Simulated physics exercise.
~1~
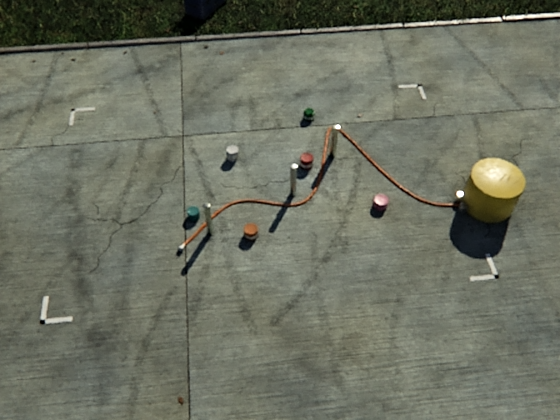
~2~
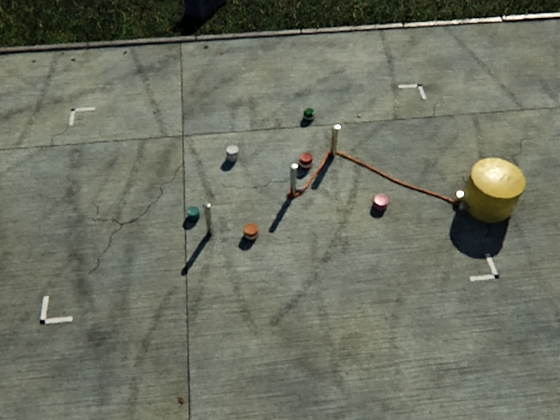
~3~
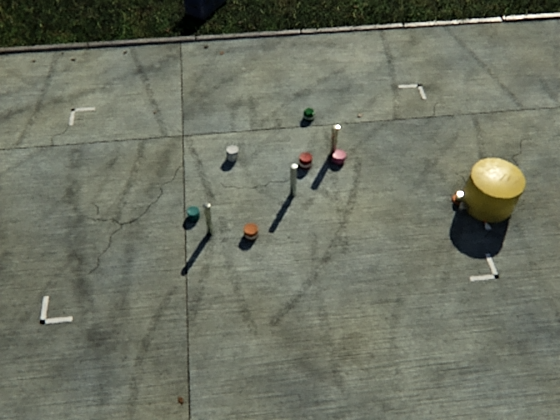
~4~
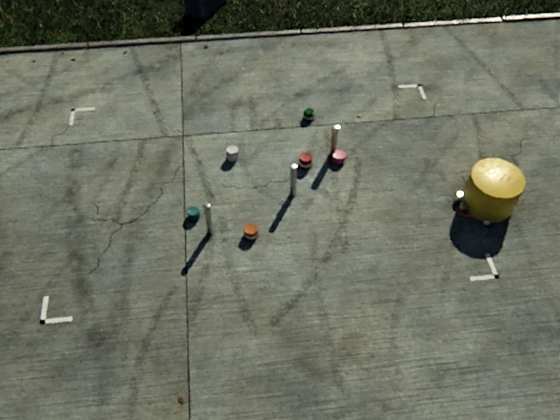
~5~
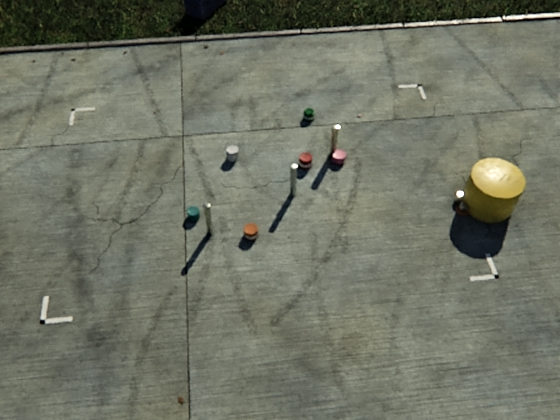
The footage shows an orange lead threaded between upright posts and small coloured containers on a concrete yard, being drawn rightward towards a yellow drum until only its pale plug remains beside it, with the pink tub shifted up and left near a post and the other containers unmoved.
